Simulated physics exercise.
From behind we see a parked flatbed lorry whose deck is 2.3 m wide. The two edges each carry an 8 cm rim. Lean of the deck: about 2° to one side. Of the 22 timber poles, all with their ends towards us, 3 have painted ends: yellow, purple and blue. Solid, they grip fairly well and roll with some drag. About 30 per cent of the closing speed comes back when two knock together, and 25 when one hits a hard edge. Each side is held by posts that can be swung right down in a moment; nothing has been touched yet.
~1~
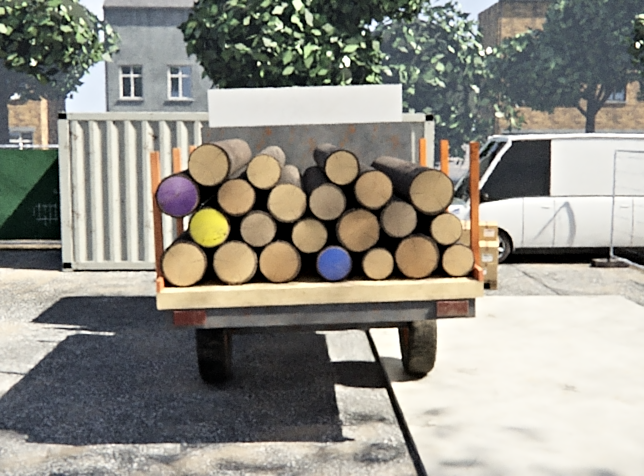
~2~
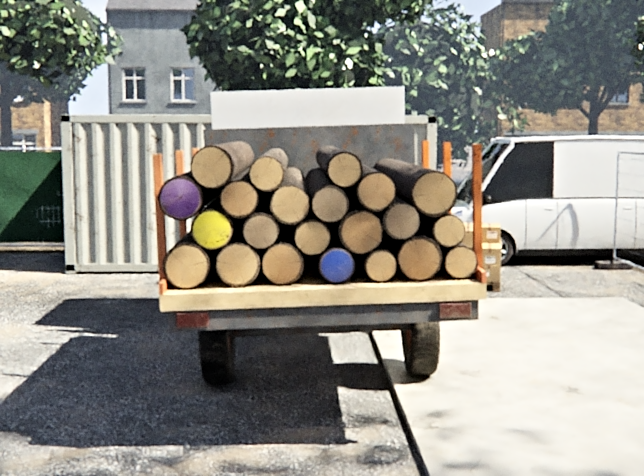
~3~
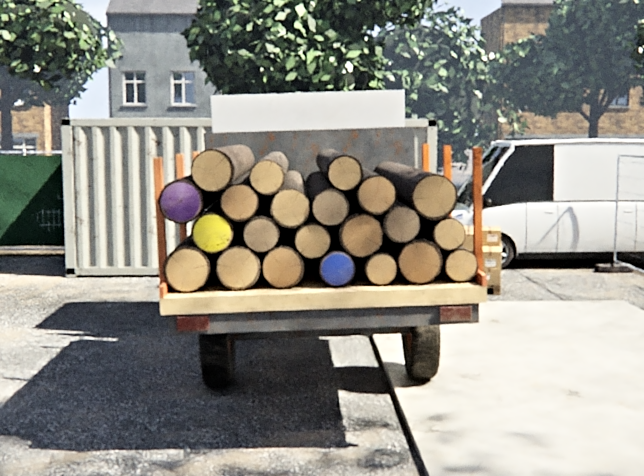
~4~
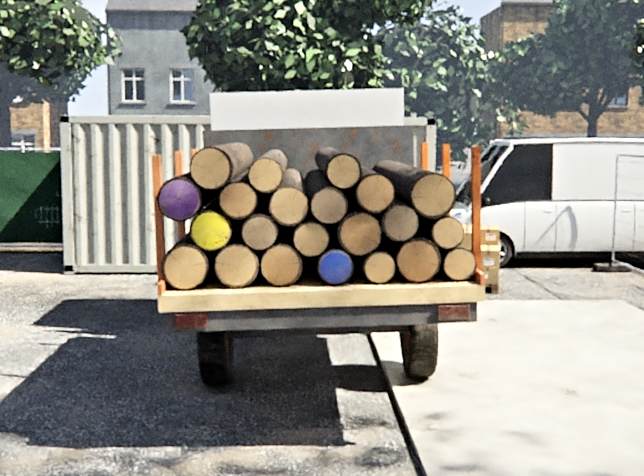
A flatbed lorry stands parked on sunlit paving, seen from directly behind, with a pale container, leafy trees and buildings beyond it and a white van to the right. Cut logs lie stacked between orange posts, their round ends facing the viewer, one purple at the far left, one yellow just below it, and one blue in the bottom row right of centre. Nothing on the lorry visibly moves, and the view shifts only very slightly.
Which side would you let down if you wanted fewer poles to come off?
Open the right.
If it is the left, after 0.6 s, yellow is up on others, 35 cm from the left edge; purple is dropping off the left side; blue is on the deck, 105 cm from the right edge; 2 off so far.
If it is the left, in the end, yellow is up on others, 35 cm from the left edge; purple is on the ground to the left; blue is on the deck, 105 cm from the right edge; 2 off so far.
If it is the right, after 0.6 s, yellow is up on others, 35 cm from the left edge; purple is up on others, 15 cm from the left edge; blue is on the deck, 105 cm from the right edge; 0 off so far.
If it is the right, in the end, yellow is up on others, 35 cm from the left edge; purple is up on others, 15 cm from the left edge; blue is on the deck, 105 cm from the right edge; 0 off so far.
